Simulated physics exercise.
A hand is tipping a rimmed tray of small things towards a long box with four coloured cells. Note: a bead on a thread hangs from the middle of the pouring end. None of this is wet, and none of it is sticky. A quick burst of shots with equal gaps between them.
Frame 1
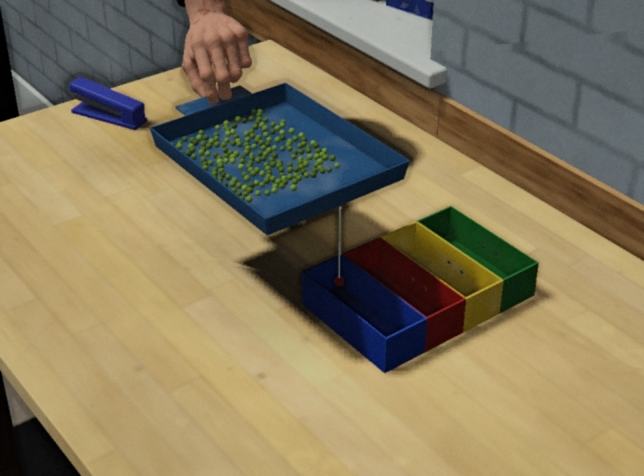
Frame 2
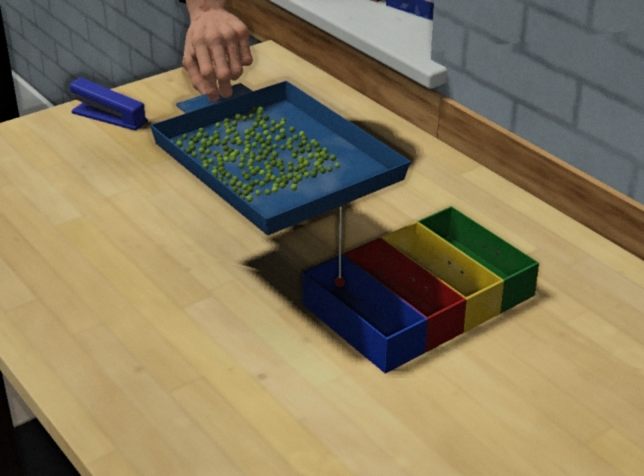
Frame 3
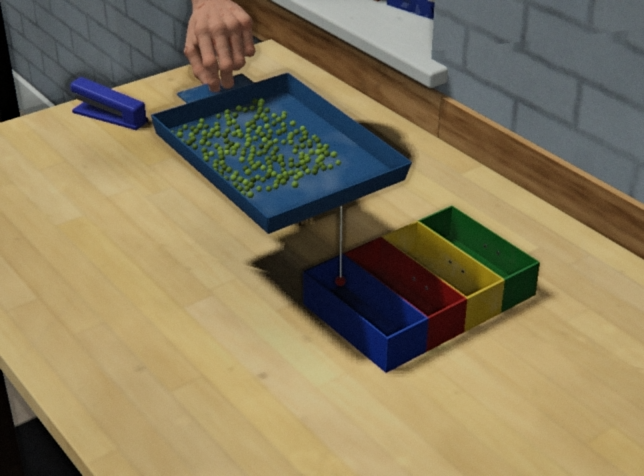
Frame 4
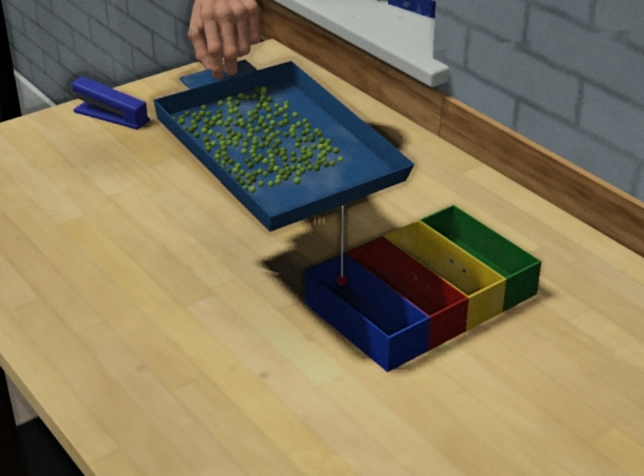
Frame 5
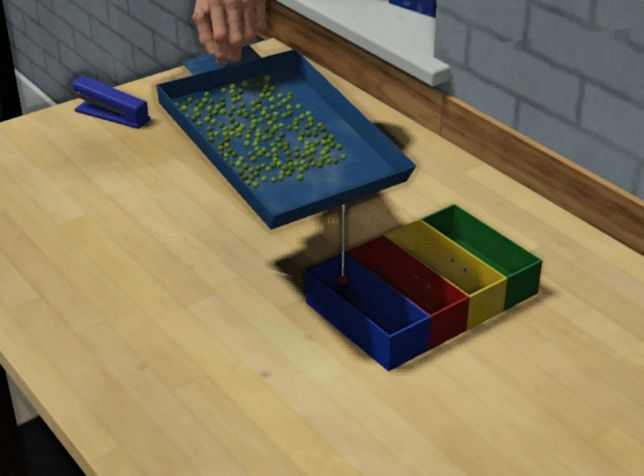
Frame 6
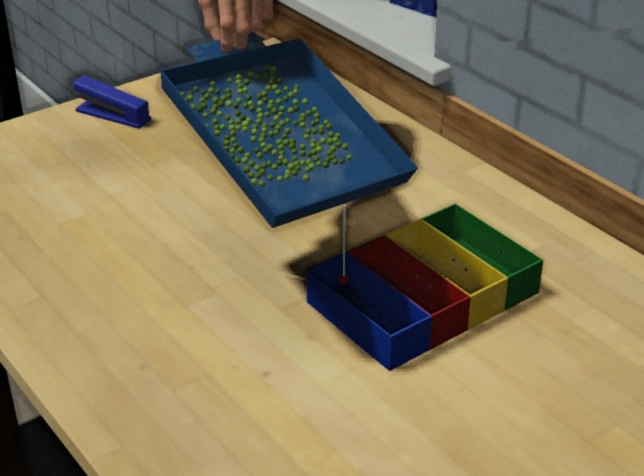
At first, a hand holds a blue rimmed tray of small green peas almost level above a wooden table, near a long box with blue, red, yellow and green cells. The hand then gradually raises the tray's back end, tilting it towards the box, and the peas shift slightly within it.
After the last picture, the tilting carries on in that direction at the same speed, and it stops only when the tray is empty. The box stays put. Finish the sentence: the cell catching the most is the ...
... Red cell.
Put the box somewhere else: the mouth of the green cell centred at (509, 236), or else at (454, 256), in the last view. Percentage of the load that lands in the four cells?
In order: 80 percent, then 100 percent.
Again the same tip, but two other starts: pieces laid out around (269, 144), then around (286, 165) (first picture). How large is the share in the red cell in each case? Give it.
Shares in turn: 70 % and 60 %.
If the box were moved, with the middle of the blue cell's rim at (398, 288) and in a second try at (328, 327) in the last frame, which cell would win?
In order: The cell in blue, the cell in yellow.
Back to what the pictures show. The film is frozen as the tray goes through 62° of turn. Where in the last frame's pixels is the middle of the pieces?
I'd put the middle of the pieces at roughly (364, 187).
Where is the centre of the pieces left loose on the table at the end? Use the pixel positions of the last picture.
Estimated middle: Around (328, 398).
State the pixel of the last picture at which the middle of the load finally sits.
Near pixel (411, 319).
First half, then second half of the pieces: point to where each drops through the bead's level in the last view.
The leading part at (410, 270), the rest of it at (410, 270).
Soon after the last picture, tray tipped steeply; nearly all on the tray; a stray few in the yellow cell; a stray few in the red cell; a stray few falling or outside the box.
A little later, tray tipped past a quarter turn; most on the tray; a small part in the red cell; a stray few in the blue cell; a stray few in the yellow cell; a small part falling or outside the box.
Later still, tray tipped past a quarter turn; about two thirds in the red cell; about a third in the blue cell; a stray few in the yellow cell; a small part falling or outside the box.
At rest, tray tipped past a quarter turn; about two thirds in the red cell; about a third in the blue cell; a stray few in the yellow cell; none in the green cell; a small part outside the box.
